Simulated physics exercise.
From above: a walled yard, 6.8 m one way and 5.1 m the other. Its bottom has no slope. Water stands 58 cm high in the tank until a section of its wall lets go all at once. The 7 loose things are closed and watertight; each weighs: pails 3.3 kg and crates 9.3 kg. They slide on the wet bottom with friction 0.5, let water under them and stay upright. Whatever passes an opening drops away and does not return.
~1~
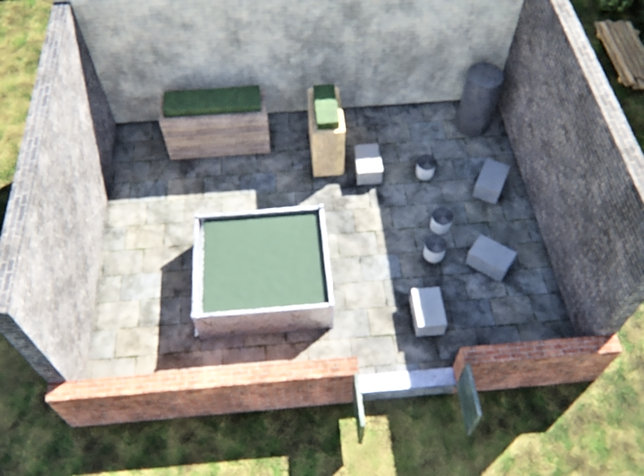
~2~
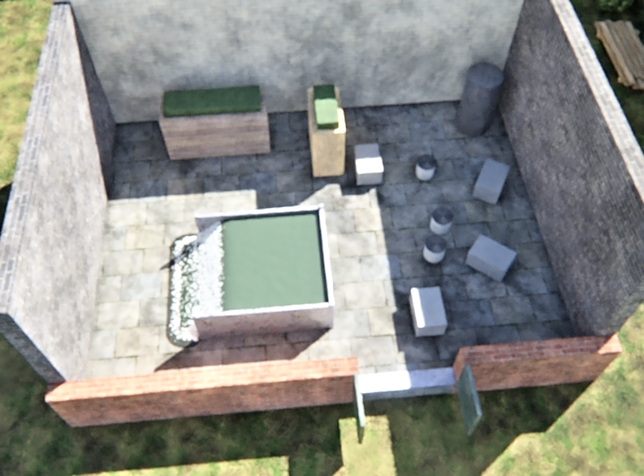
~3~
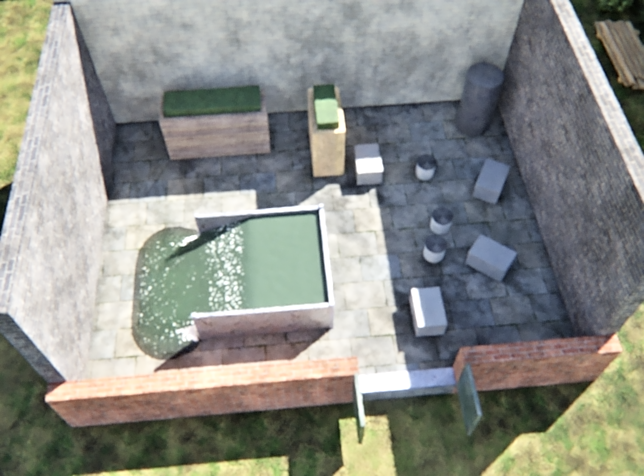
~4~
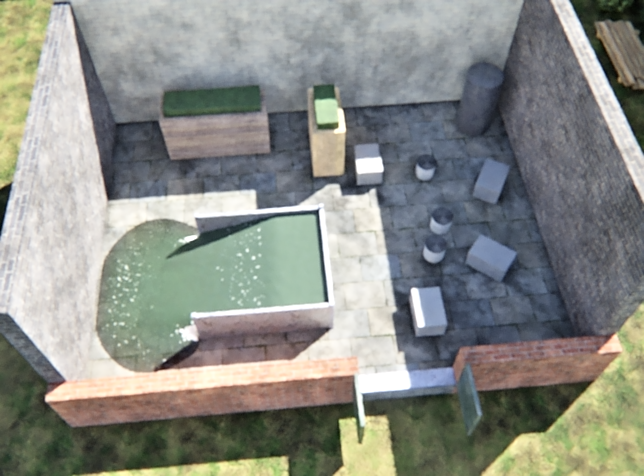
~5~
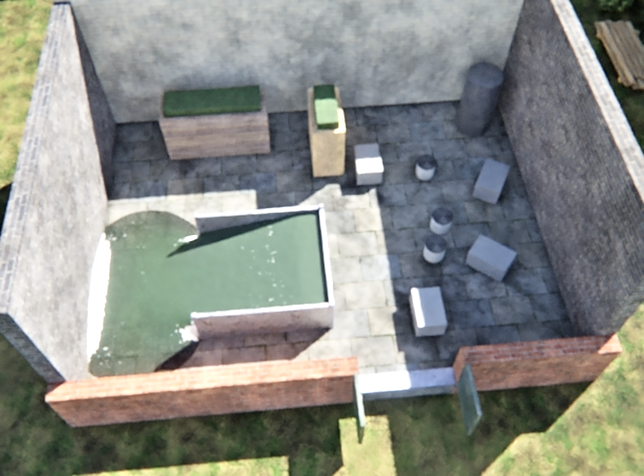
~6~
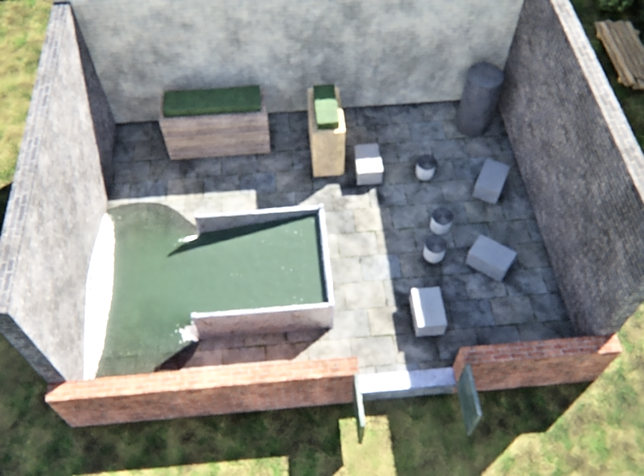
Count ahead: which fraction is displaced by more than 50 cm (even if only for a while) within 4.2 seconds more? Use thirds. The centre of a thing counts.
Share: Not even a third.
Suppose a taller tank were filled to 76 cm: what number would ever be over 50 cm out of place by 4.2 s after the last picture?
Then 2.
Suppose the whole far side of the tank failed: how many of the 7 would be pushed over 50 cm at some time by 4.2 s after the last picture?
In that case 3 of them.
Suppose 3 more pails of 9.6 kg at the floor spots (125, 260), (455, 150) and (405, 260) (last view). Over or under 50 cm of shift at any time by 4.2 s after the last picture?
In that order: More, less, less.
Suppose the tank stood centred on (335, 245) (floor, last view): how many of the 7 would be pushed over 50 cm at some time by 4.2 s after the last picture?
Then 1.
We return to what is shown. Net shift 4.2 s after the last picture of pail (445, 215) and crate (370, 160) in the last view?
In turn: 0 cm, 0 cm.
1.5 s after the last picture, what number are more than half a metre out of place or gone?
0 of them.
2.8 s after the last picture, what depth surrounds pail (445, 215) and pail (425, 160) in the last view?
Roughly 0 and 0 cm.
Then, 0.4 s after the last picture 0 of 7 are over 50 cm from their spots; 0 afloat.
Then, 1.5 s after the last picture 0 of 7 are over 50 cm from their spots; 0 afloat.
Then, 2.8 s after the last picture 0 of 7 are over 50 cm from their spots; 0 afloat.
Then, 4.2 s after the last picture 1 of 7 are over 50 cm from their spots, and 1 have been at some point; 1 afloat.
